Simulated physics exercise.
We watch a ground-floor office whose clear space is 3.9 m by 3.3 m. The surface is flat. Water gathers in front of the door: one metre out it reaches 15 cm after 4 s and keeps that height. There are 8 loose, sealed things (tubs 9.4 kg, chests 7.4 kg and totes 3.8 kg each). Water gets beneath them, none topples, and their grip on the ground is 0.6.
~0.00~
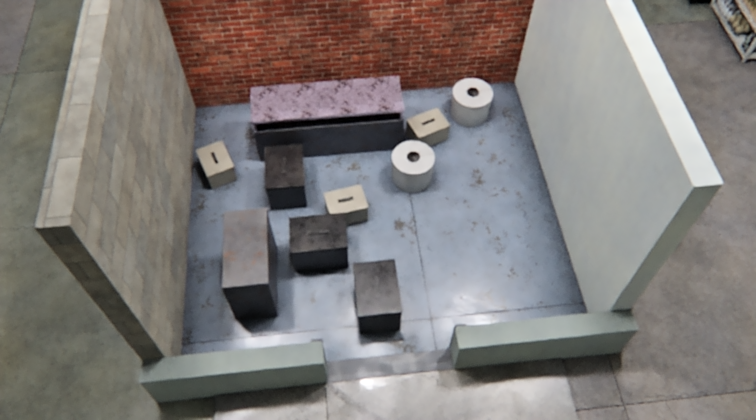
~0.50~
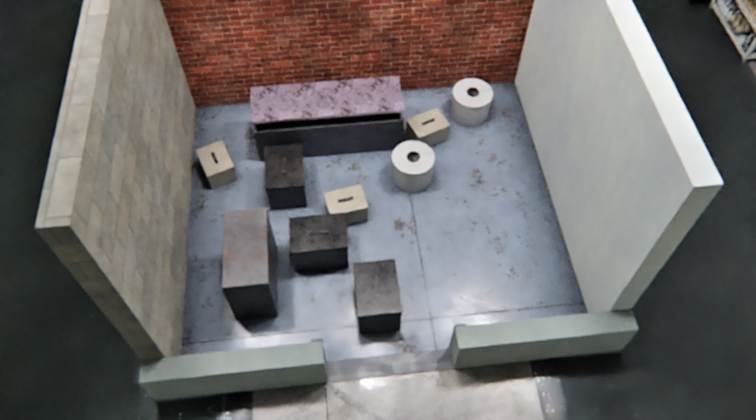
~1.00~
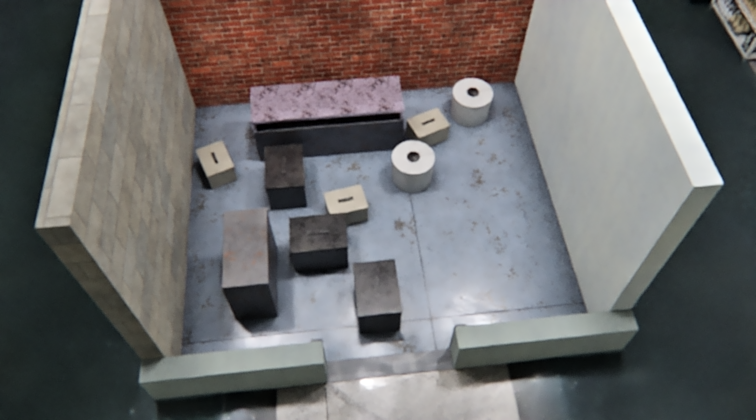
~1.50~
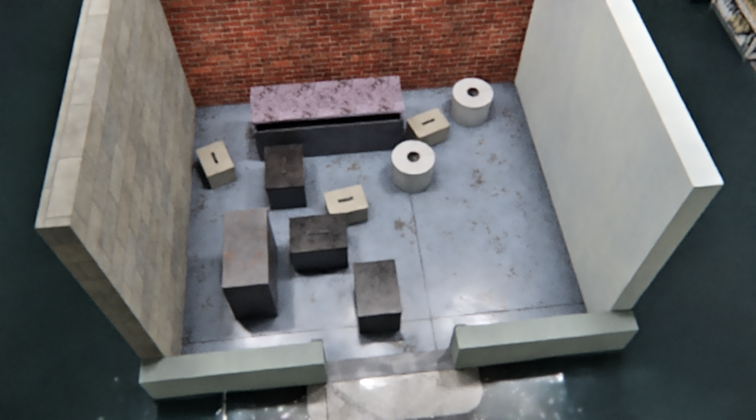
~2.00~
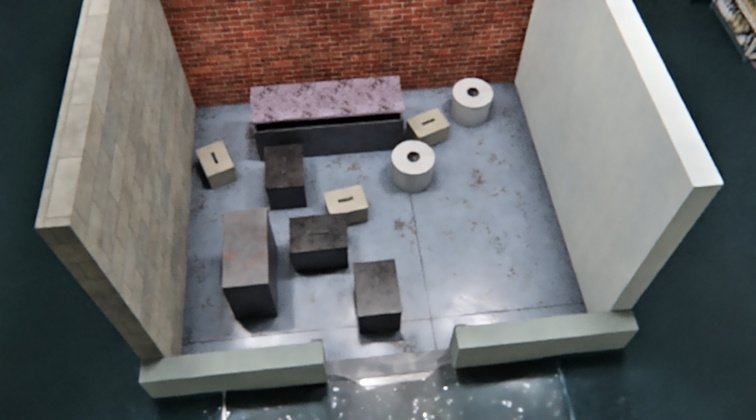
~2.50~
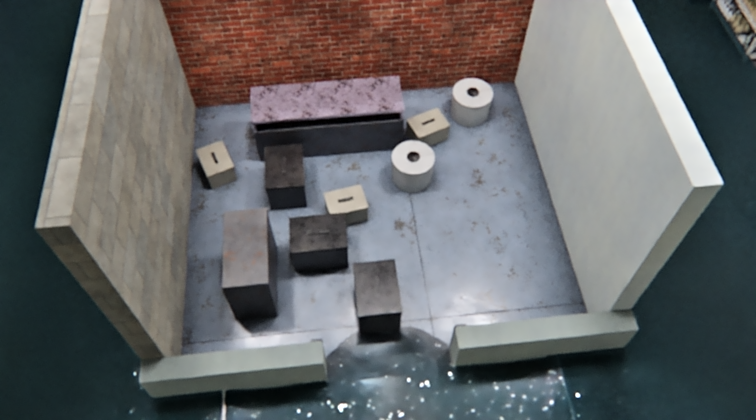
At the start, dark and pale blocks and two white cylinders sit still on a dry grey floor between a brick back wall and two side walls. Dark water spreads around the outside, covering the pale paving at the front opening, then creeps just inside the gap while every object stays put.
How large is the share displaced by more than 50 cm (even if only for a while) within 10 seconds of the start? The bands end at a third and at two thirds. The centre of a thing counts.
That comes to two thirds or above.
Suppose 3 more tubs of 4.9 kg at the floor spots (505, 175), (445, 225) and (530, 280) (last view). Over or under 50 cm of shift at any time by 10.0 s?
In that order: Past it, more, under.
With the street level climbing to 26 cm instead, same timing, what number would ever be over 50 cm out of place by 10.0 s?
In that case 8 of them.
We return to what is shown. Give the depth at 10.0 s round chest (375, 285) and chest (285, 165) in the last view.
About 8 and 7 cm.
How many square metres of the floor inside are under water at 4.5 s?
About 4.0 m2.
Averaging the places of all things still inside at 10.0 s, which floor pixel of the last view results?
At about (350, 144).
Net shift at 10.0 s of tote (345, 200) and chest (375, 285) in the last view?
In turn: 150 cm, 250 cm.
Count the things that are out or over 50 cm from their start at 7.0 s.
3 of them.
After 3.5 s 0 of 8 are over 50 cm from their spots; 0 afloat.
After 4.5 s 1 of 8 are over 50 cm from their spots; 0 afloat.
After 7.0 s 3 of 8 are over 50 cm from their spots; 5 afloat.
After 10.0 s 7 of 8 are over 50 cm from their spots, and 7 have been at some point; 8 afloat.
